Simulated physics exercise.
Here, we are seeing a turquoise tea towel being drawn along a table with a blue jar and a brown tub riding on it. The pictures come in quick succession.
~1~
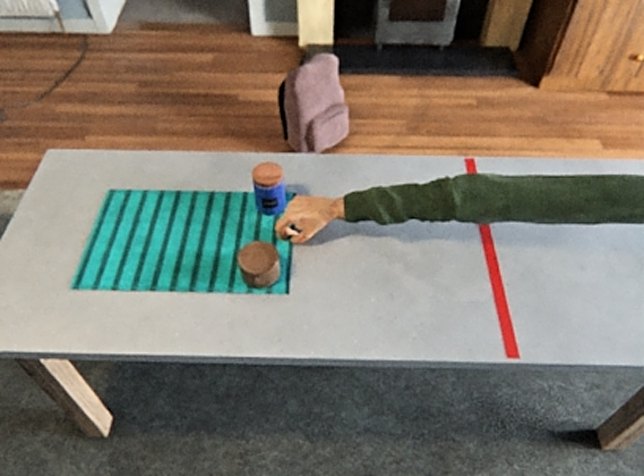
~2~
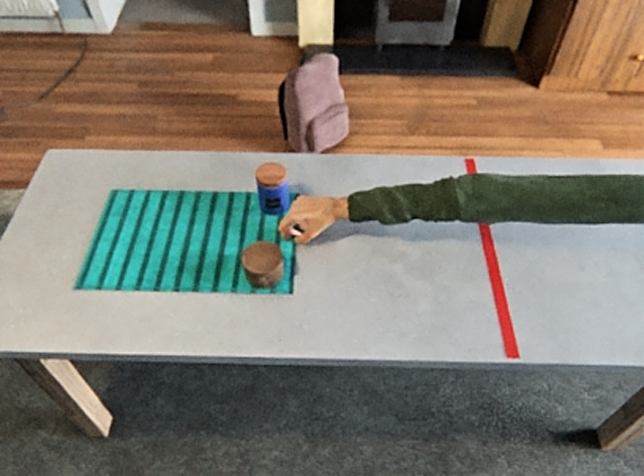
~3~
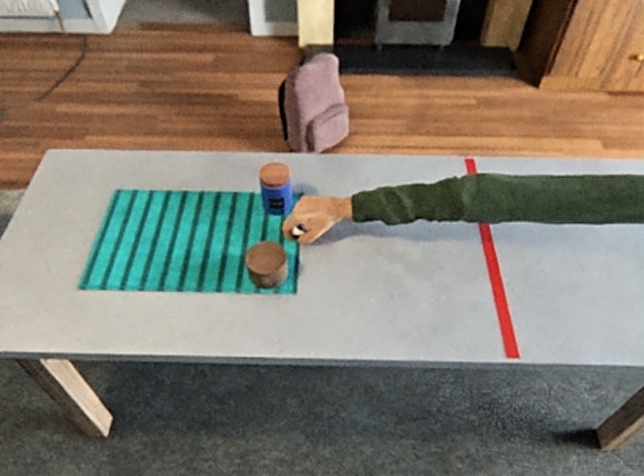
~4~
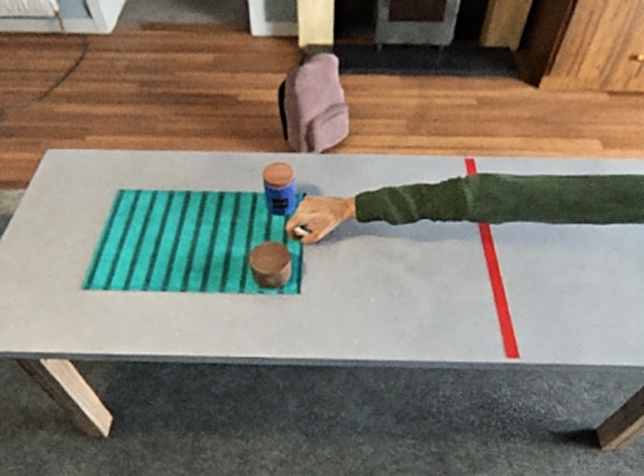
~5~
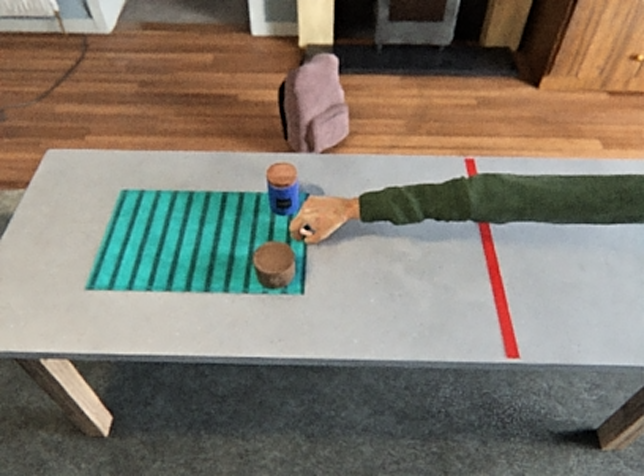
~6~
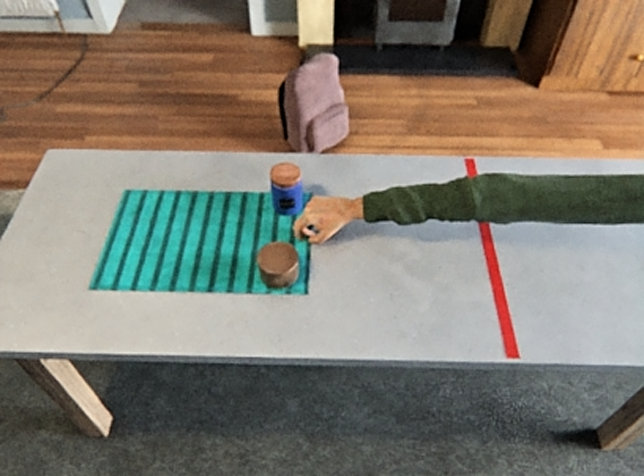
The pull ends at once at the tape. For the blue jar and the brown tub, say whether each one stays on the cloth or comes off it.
Here is how it goes: The blue jar stays put; the brown tub stays put.
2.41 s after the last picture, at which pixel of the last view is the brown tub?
You'd find it somewhere around (463, 269).
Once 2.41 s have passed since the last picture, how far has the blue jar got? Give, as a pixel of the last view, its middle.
(455, 193).
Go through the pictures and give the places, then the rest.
In the first picture, tea towel end (289, 294); blue jar (267, 172); brown tub (258, 257); tape (509, 338).
In the second picture, tea towel end (293, 294), far hem (73, 289); brown tub (262, 257).
In the third picture, tea towel end (296, 294); blue jar (275, 172).
In the fourth picture, tea towel end (300, 294), far hem (81, 289); brown tub (270, 257).
In the fifth picture, tea towel end (304, 294); blue jar (282, 173).
In the sixth picture, tea towel end (308, 294), far hem (88, 289); blue jar (285, 173); brown tub (278, 257); tape (509, 338).
Then, 2.41 s after the last picture, hem at the tape; blue jar on the cloth near (455, 193); brown tub on the cloth near (463, 269).
Then, 2.52 s after the last picture, hem at the tape; blue jar on the cloth near (458, 193); brown tub on the cloth near (466, 269).
At rest, hem at the tape; blue jar on the cloth near (458, 193); brown tub on the cloth near (466, 269). The blue jar stays on the cloth and the brown tub remains aboard.
